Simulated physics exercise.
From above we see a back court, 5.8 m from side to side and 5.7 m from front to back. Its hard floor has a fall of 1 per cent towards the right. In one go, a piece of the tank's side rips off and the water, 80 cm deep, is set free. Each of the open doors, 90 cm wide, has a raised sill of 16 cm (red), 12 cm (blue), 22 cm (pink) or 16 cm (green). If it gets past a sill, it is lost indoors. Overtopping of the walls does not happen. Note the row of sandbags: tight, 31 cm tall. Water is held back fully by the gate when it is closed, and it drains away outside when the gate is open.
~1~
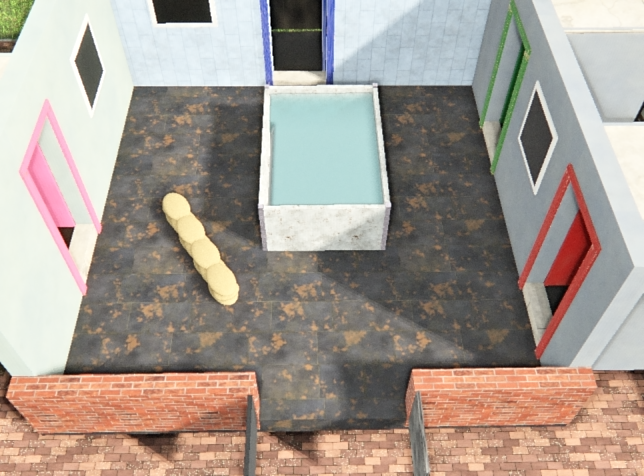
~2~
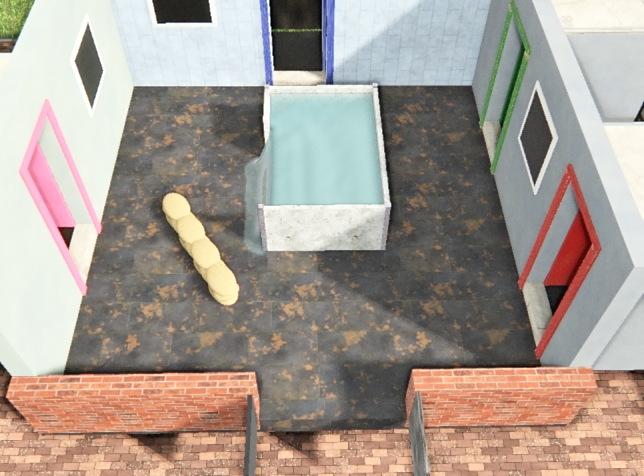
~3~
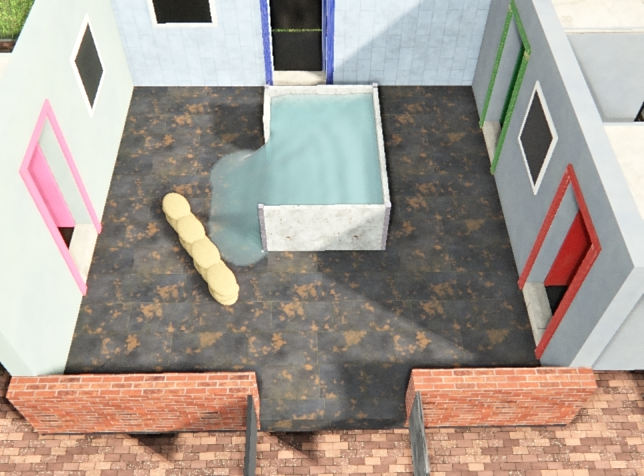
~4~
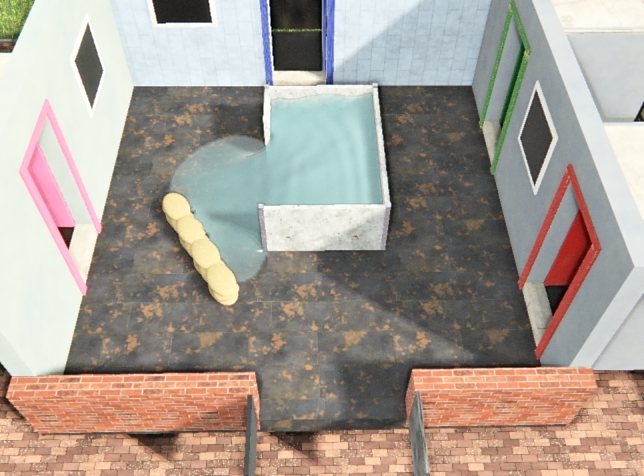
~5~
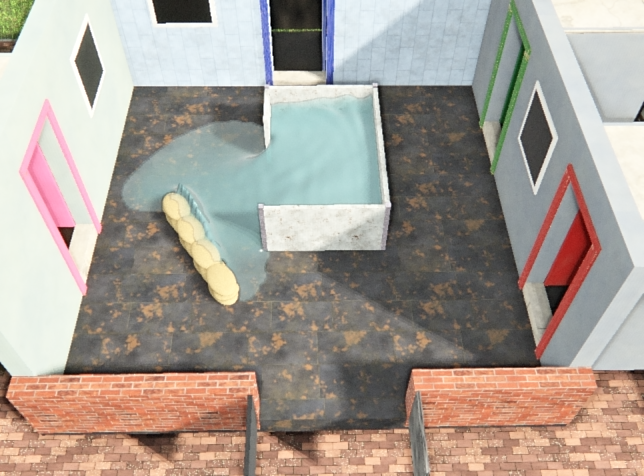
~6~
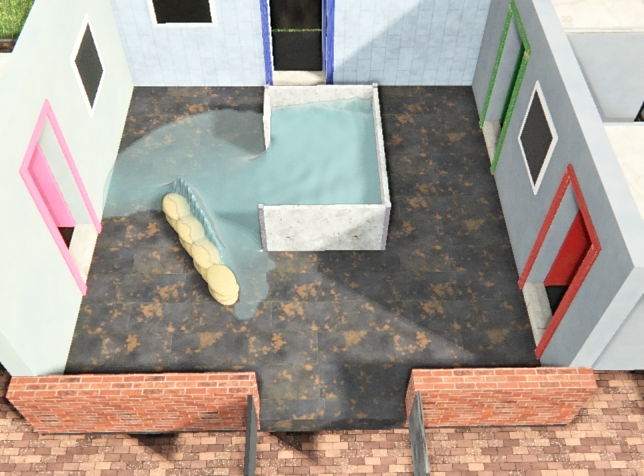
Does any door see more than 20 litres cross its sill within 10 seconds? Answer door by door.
Taking each door, the red door does not; the blue door does not; the pink door does not; the green door does not.
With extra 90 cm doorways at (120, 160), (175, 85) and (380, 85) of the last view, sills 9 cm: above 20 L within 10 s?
Note, doorways in listed order: Goes beyond, goes beyond, stays short.
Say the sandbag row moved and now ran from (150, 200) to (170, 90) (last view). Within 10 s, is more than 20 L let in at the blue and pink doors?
Against the limit, the blue door stays within it and the pink door goes beyond it.
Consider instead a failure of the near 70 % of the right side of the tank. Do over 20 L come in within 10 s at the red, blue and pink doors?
At red the amount is higher than the mark, at blue it is beneath the mark, and at pink it is beneath the mark.
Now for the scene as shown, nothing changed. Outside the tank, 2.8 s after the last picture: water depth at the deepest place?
About 27 cm.
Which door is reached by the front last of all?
Green.
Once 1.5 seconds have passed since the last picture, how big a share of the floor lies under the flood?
55 %.
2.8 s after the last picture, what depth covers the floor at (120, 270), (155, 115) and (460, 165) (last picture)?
Listed order: 4 / 26 / 0 cm.
Then, 0.7 s after the last picture water covers 35 % of the floor and is deepest (54 cm) near (203, 231); red door not reached, blue door not reached, pink door 8 cm at the sill, 0 L in, green door not reached.
Then, 1.5 s after the last picture water covers 55 % of the floor and is deepest (49 cm) near (134, 90); red door not reached, blue door not reached, pink door 14 cm at the sill, 0 L in, green door not reached.
Then, 2.8 s after the last picture water covers 80 % of the floor and is deepest (27 cm) near (166, 90); red door 10 cm at the sill, 0 L in, blue door 9 cm at the sill, 0 L in, pink door 4 cm at the sill, 0 L in, green door not reached.
Then, 5.3 s after the last picture water covers 90 % of the floor and is deepest (21 cm) near (506, 271); red door 11 cm at the sill, 0 L in, blue door 8 cm at the sill, 0 L in, pink door 5 cm at the sill, 0 L in, green door 15 cm at the sill, 3 L in.
Then, 9.3 s after the last picture water covers 95 % of the floor and is deepest (13 cm) near (229, 400); red door 12 cm at the sill, 0 L in, blue door 5 cm at the sill, 0 L in, pink door 3 cm at the sill, 0 L in, green door 9 cm at the sill, 5 L in.
